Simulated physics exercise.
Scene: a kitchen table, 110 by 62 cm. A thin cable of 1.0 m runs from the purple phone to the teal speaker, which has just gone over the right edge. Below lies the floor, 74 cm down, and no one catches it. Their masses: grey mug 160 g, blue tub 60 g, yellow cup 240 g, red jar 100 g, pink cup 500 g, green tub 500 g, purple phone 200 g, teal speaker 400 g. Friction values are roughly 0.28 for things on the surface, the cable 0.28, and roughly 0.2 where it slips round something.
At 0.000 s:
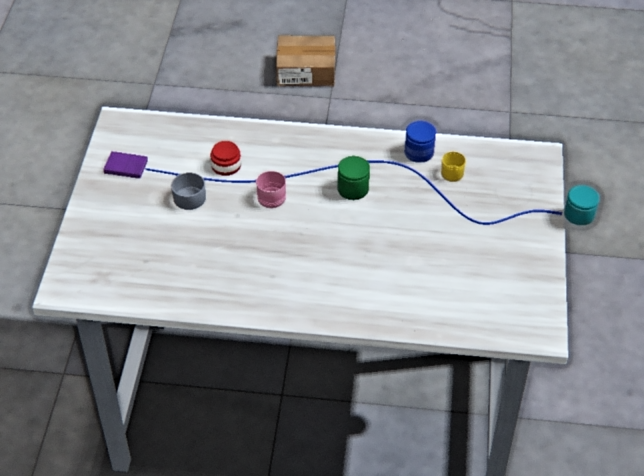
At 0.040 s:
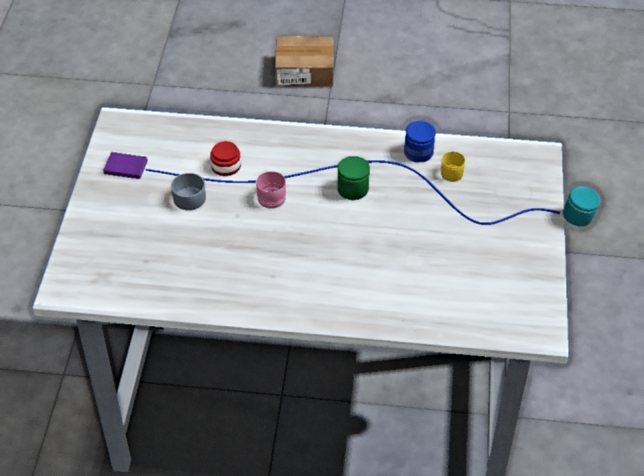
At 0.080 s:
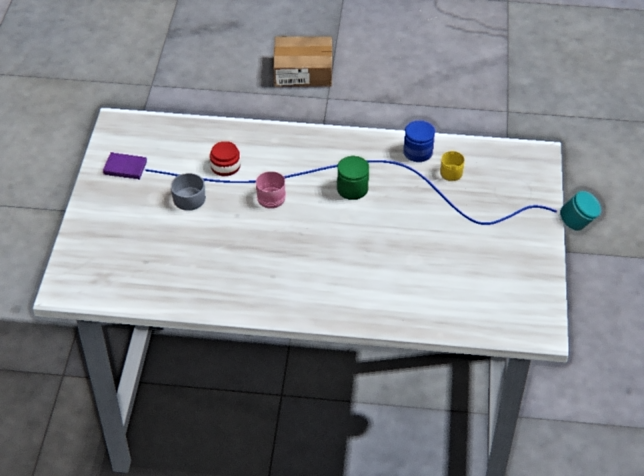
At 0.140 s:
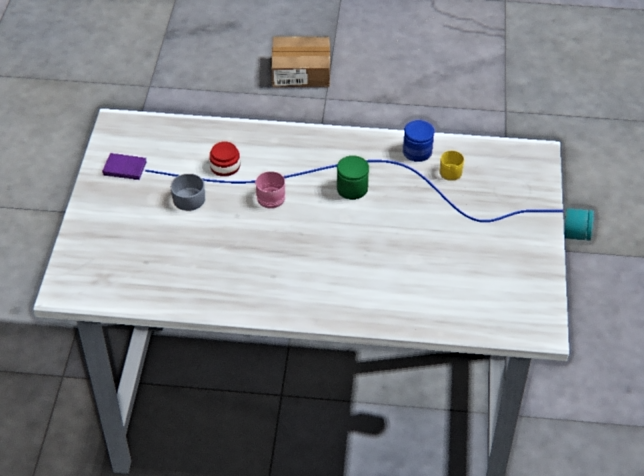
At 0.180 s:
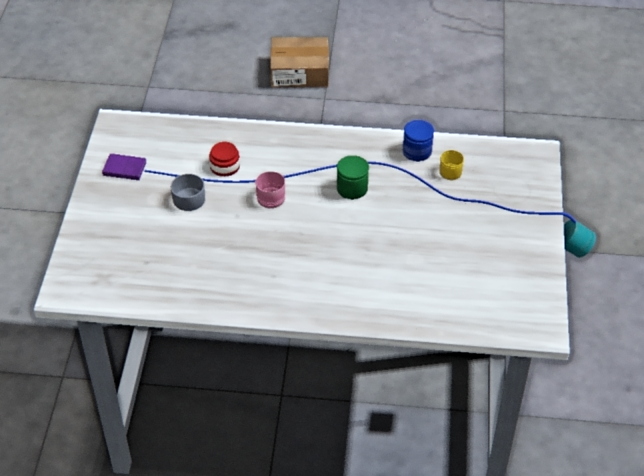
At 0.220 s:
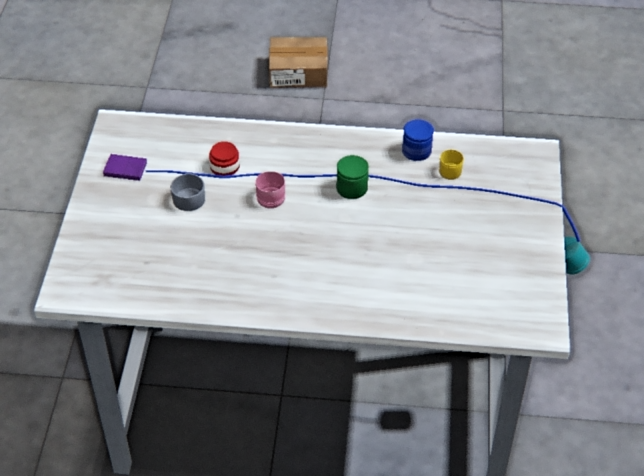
We see a white table with small mugs, tubs and jars, and a blue cable running from a flat purple object to a teal cylinder, which tilts and drops past the right edge while the curved cable straightens across the tabletop.
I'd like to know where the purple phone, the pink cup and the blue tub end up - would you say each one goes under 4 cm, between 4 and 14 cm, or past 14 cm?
The purple phone ends up well away from its start. The pink cup ends up close to its start. The blue tub ends up well away from its start.
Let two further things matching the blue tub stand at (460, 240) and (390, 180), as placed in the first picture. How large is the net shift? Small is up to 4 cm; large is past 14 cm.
Taking them in turn, the first shows only a little movement and the second shows a lot of movement.
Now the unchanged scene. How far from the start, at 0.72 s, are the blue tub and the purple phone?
Blue tub roughly 0 cm, purple phone roughly 60 cm.
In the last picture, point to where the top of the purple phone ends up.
It comes to rest close to (428, 148).
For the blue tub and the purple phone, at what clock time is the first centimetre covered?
Blue tub: 0.75 s; purple phone: 0.24 s.
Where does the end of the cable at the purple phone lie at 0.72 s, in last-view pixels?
Close to (398, 169) in the last picture.
By 0.5 s, the cable's tail end at (257, 175); purple phone 26 cm off its start, teal speaker over the edge, red jar 8 cm off its start.
By 0.7 s, the cable's tail end at (398, 169); purple phone 59 cm off its start, teal speaker over the edge, red jar 12 cm off its start.
By 1.0 s, the cable's tail end at (444, 162); purple phone 70 cm off its start at (428, 148), blue tub over the edge, teal speaker over the edge.
By 1.2 s, the cable's tail end at (444, 162); purple phone 70 cm off its start, blue tub over the edge, teal speaker over the edge.
By 2.4 s, the cable's tail end at (444, 162); purple phone 70 cm off its start at (428, 148), blue tub over the edge, pink cup 0 cm off its start at (270, 182), teal speaker over the edge.
